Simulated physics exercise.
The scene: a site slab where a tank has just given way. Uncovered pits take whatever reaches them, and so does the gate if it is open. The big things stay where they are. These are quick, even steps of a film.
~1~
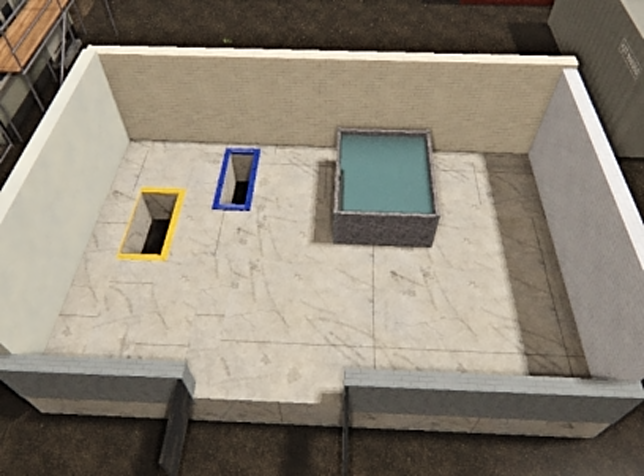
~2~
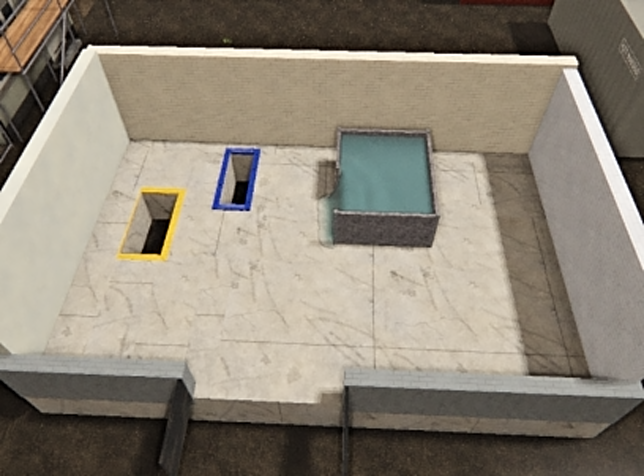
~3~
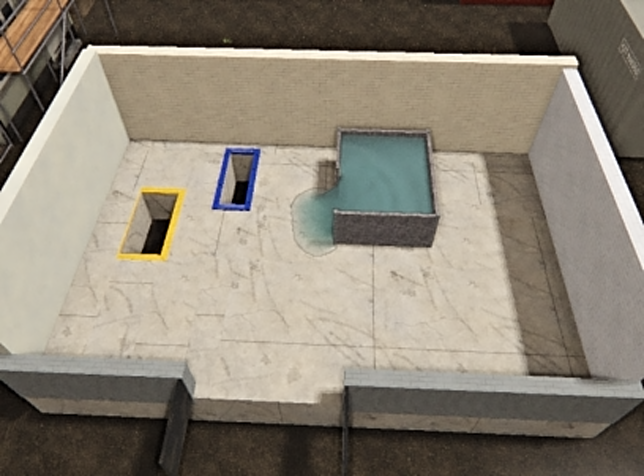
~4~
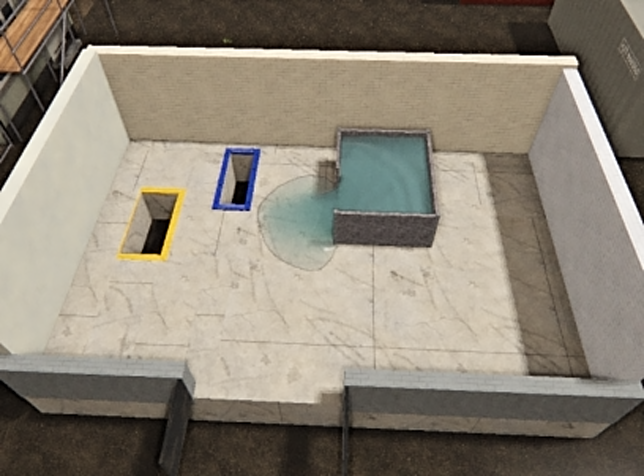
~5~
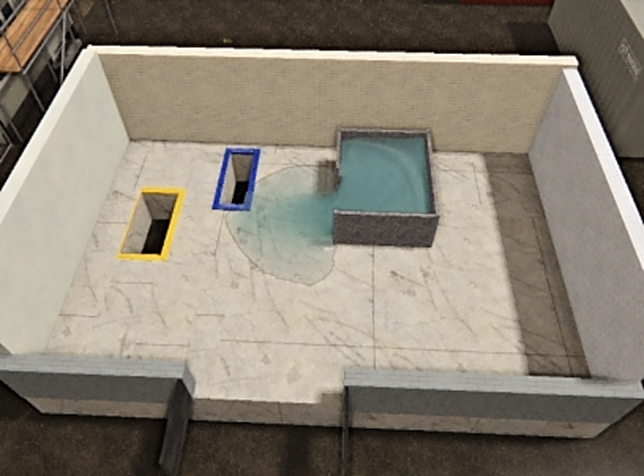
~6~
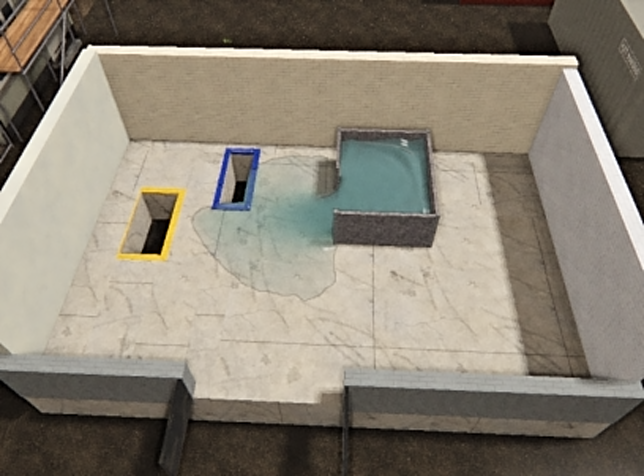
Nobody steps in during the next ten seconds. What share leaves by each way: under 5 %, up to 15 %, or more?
In the end: The gate takes between 5 and 15 %; the blue pit takes above 15 %; the yellow pit takes above 15 %.
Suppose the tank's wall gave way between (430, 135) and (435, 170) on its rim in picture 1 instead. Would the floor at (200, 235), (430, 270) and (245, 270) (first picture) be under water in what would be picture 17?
In that order: Clear, clear, dry.
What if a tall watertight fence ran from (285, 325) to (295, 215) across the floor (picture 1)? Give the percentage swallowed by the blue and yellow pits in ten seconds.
Per cent: Blue 25, yellow 6.
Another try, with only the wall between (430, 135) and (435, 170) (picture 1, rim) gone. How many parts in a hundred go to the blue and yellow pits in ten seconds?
Roughly, in per cent: Blue 0, yellow 6.
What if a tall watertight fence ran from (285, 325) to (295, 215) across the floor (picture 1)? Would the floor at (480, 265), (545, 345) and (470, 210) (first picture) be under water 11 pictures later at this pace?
One after the other: Free of water, clear, no water.
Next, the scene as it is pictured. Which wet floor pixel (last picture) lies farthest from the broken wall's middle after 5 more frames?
Near (100, 267).
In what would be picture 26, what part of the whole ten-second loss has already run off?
Some 55 per cent.
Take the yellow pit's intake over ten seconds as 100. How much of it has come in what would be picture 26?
Close to 45 %.
A moment on, water covers 25 % of the floor; the gate 0 %, the blue pit 5 %, the yellow pit 3 %.
Next, water covers 40 % of the floor; the gate 0 %, the blue pit 10 %, the yellow pit 9 %.
Then, water covers 40 % of the floor; the gate 1 %, the blue pit 15 %, the yellow pit 15 %.
Later, water covers 50 % of the floor; the gate 3 %, the blue pit 18 %, the yellow pit 24 %.
In the end, water covers 60 % of the floor; the gate 8 %, the blue pit 19 %, the yellow pit 33 %.
